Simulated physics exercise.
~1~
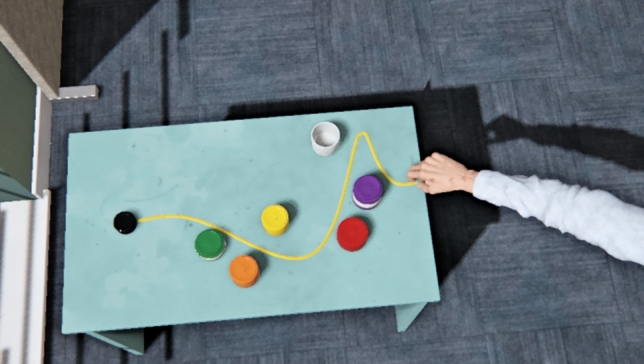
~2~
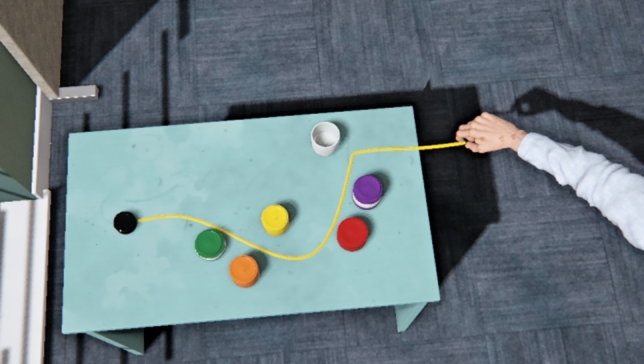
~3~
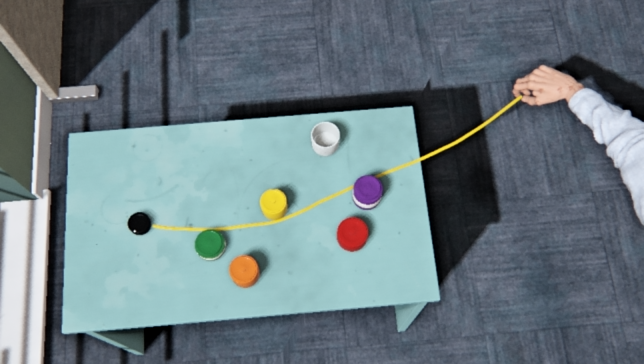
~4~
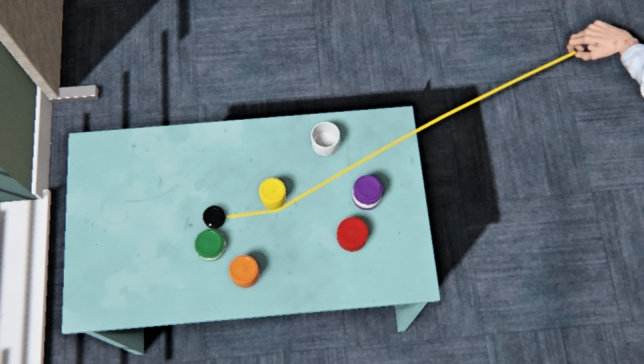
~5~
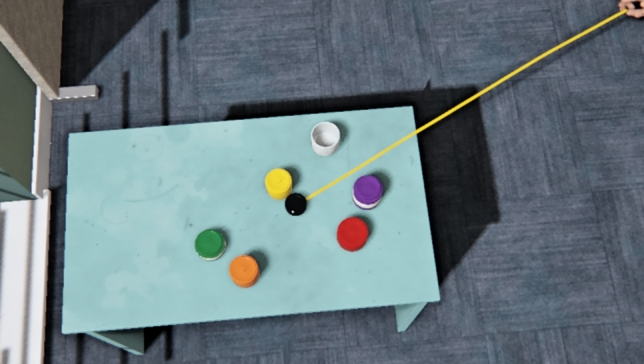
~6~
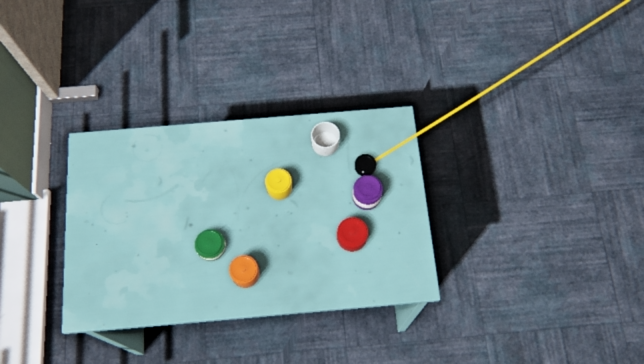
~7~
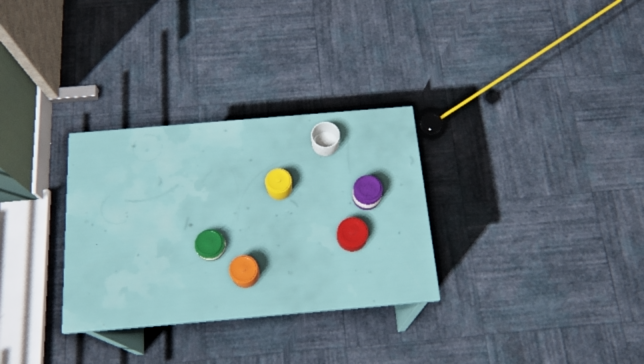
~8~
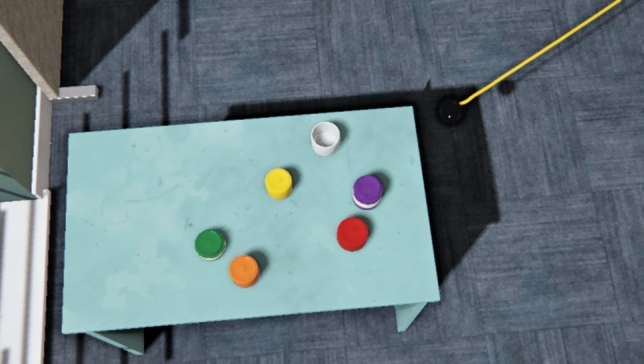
A hand pulls a yellow cord rightwards, dragging a black reel past pots off the table.
